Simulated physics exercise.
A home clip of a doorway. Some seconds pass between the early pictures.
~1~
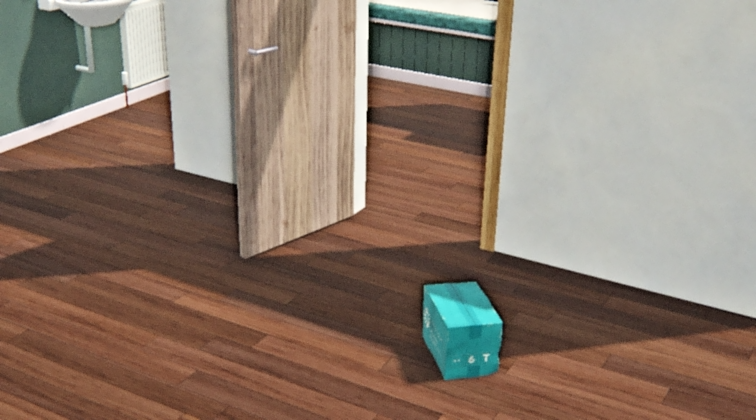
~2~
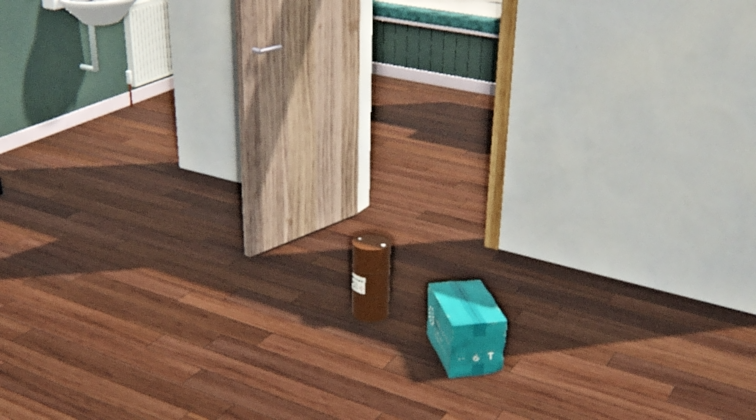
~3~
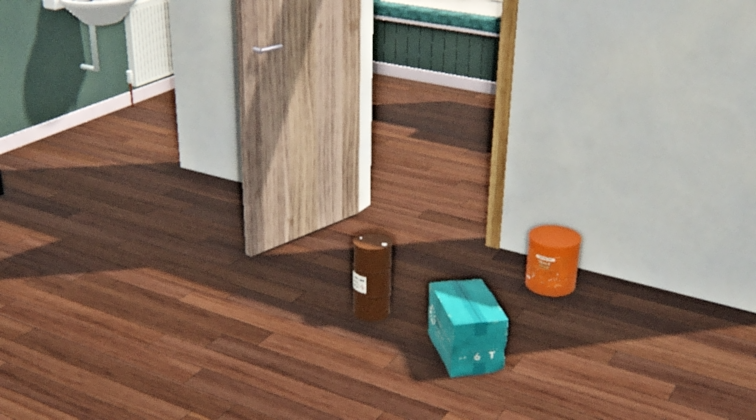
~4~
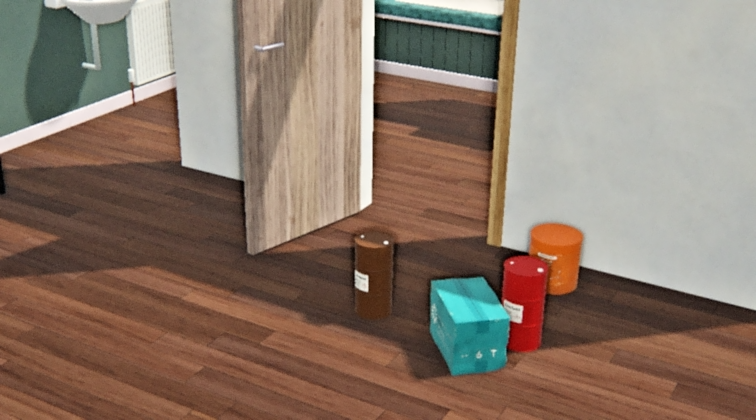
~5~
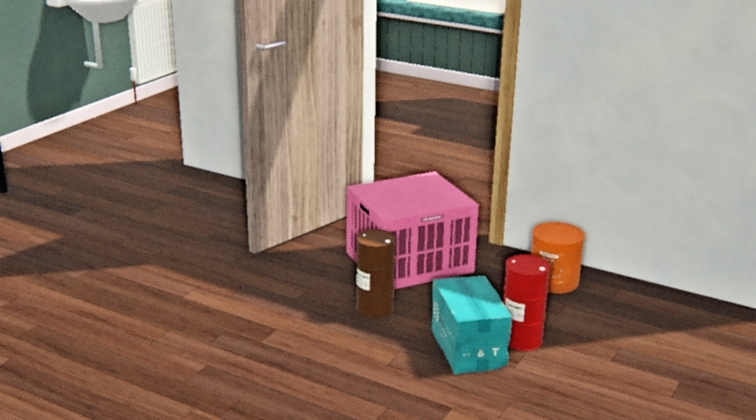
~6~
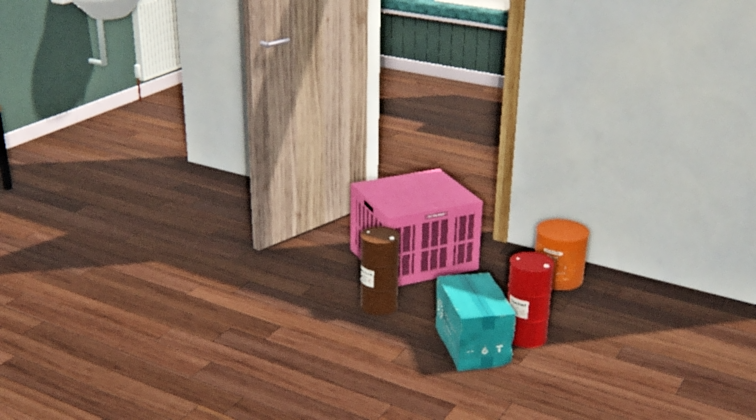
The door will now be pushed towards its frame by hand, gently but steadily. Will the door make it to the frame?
It jams.
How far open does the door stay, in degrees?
About 40°.
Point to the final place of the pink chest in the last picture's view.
Near (464, 228).
Then, 0.60 s later than the last frame, door at 89°.
Then, 1.00 s later than the last frame, door at 66°; pink chest moved a little near (421, 227).
Then, 1.30 s later than the last frame, door at 53°; pink chest moved a little near (441, 229).
Then, 1.60 s later than the last frame, door at 43°; pink chest moved a little near (458, 228).
When it is over, door at 41°; moved from the start, pink chest; the other 4 as before. End places, in pixels of the last picture, pink chest near (464, 228).
